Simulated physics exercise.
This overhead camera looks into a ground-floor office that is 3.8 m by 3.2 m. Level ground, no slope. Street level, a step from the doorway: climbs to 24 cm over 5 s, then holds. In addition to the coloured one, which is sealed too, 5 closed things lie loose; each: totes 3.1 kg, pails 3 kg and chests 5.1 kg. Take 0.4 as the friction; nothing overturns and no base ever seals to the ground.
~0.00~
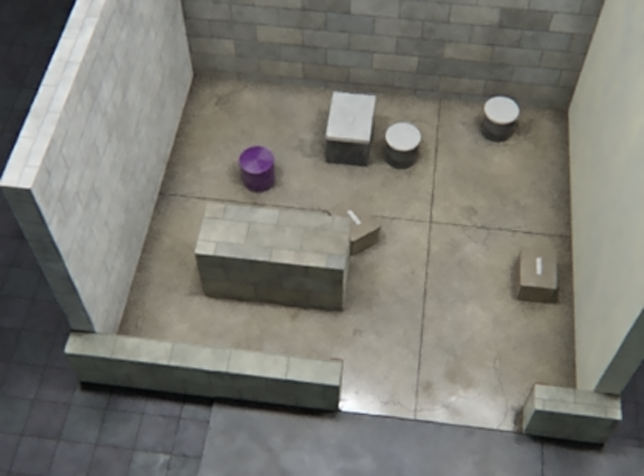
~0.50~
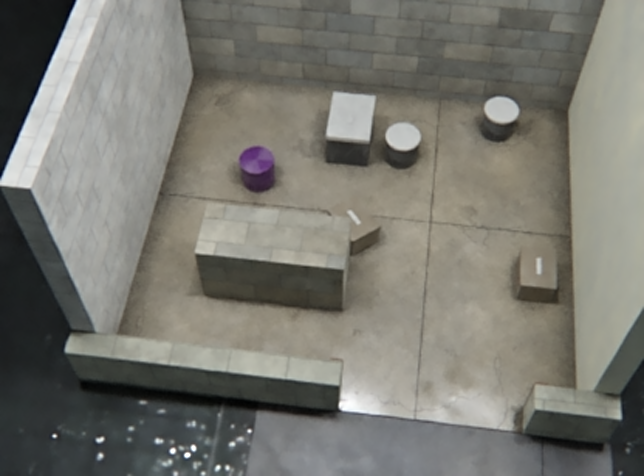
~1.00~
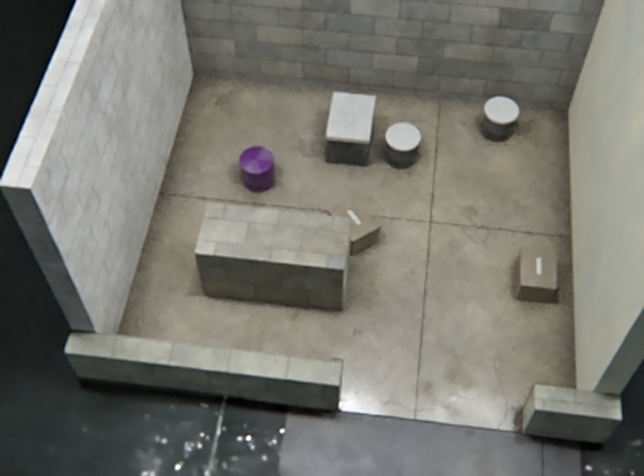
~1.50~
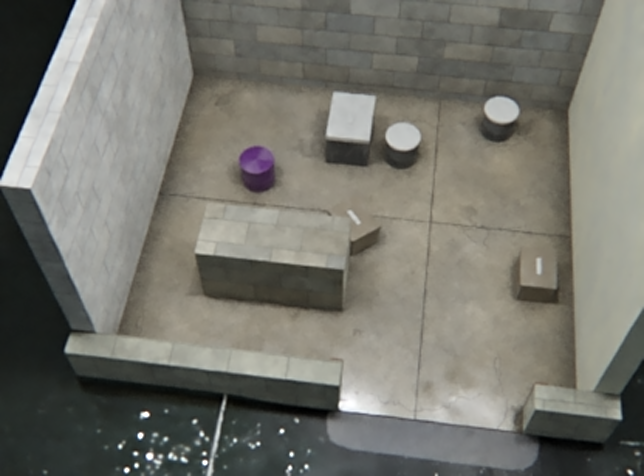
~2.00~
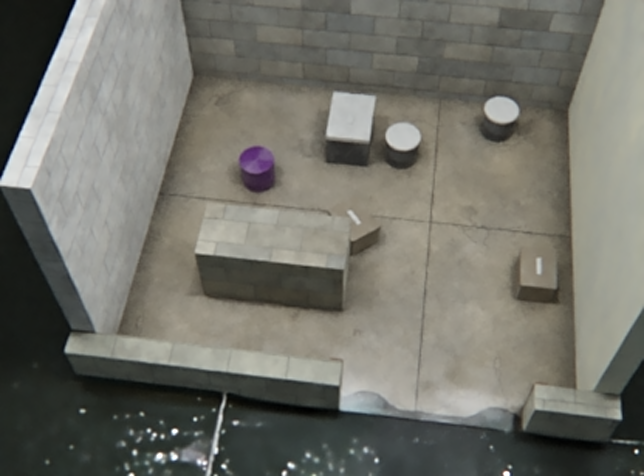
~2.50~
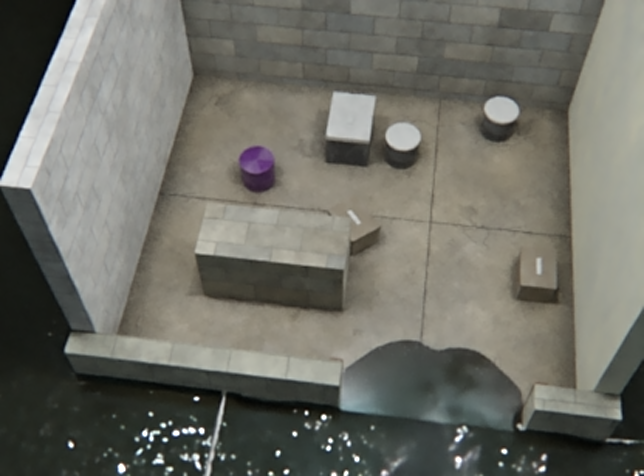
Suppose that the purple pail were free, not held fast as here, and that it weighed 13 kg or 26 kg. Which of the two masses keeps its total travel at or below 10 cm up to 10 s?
The smaller one.
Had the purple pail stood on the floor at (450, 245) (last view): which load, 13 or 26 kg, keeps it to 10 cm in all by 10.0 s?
Here only the heavier suffices.
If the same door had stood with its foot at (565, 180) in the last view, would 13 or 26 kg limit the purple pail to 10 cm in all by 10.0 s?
In that setup just the second mass works.
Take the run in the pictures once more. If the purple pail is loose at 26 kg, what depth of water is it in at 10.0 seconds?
Something like 9 centimetres.
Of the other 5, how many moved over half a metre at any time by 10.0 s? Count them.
That makes 5.
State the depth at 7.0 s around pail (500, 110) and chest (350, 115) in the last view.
Depths: Near 20 cm, then near 3 cm.
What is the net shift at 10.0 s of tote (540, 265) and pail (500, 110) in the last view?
In turn: 200 cm, 200 cm.
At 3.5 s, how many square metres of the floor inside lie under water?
Around 2.5 m2 of it.
After 3.5 s the purple pail would be 0 cm from its start with 13 kg and 0 cm from its start with 26 kg; 0 cm of water round it then.
After 4.5 s the purple pail would be 0 cm from its start with 13 kg and 0 cm from its start with 26 kg; 0 cm of water round it then.
After 7.0 s the purple pail would be 0 cm from its start with 13 kg and 0 cm from its start with 26 kg; 1 cm of water round it then.
After 10.0 s the purple pail would be 0 cm from its start with 13 kg and 0 cm from its start with 26 kg; 9 cm of water round it then.
